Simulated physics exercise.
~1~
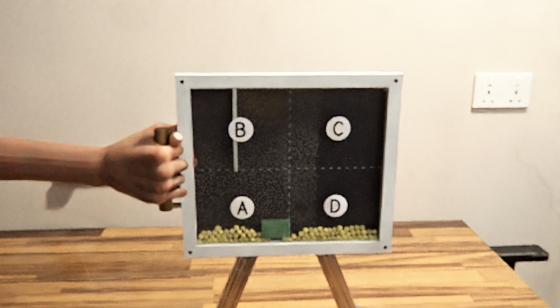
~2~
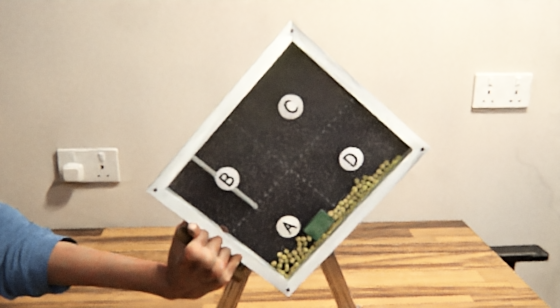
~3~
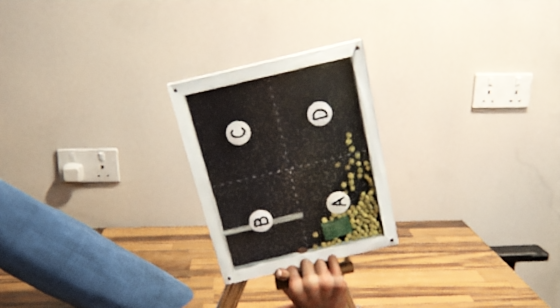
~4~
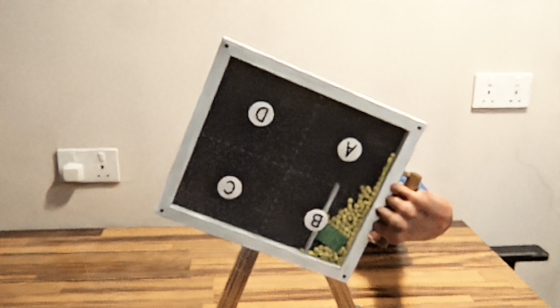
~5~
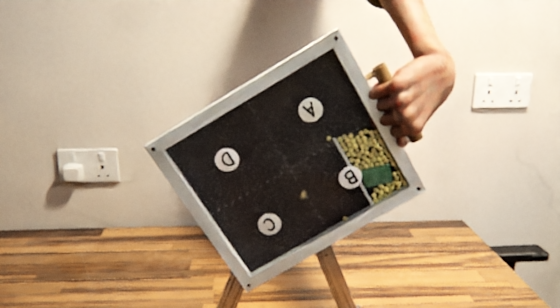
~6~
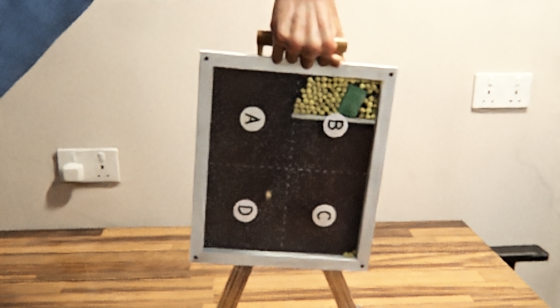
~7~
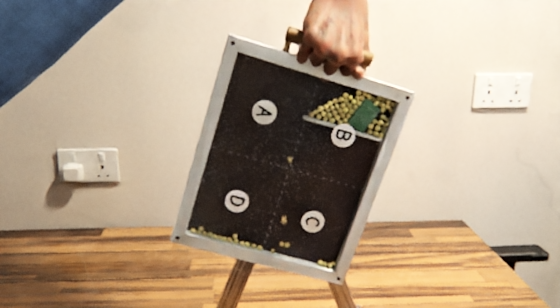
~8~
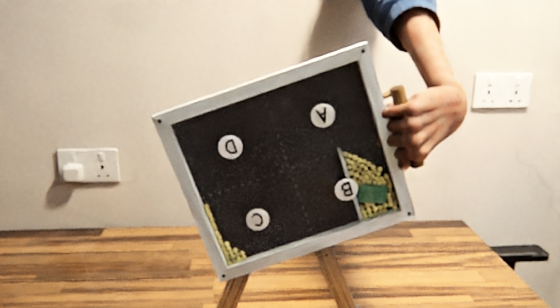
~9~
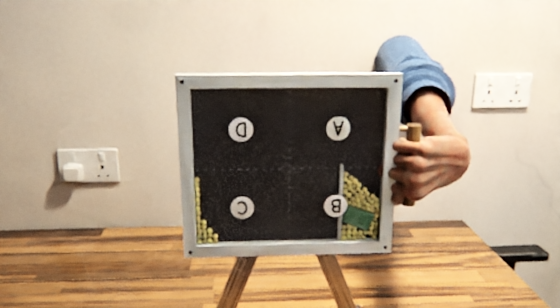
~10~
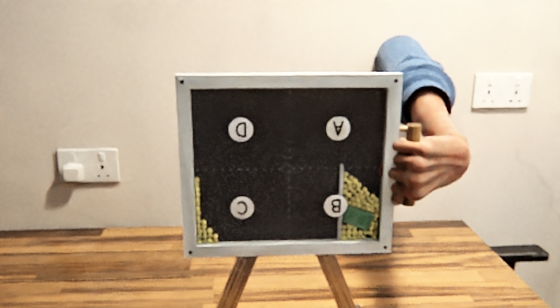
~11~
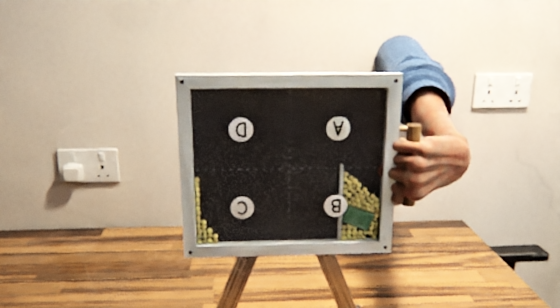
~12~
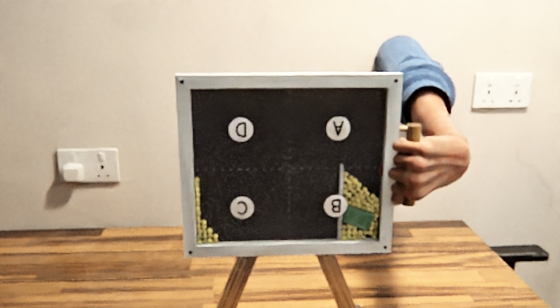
On a wooden tabletop, a hand turned a framed black board of dried beans and a green block anticlockwise well past upside down, then partway back, leaving it upside down with the block and most beans by B and the rest by C.
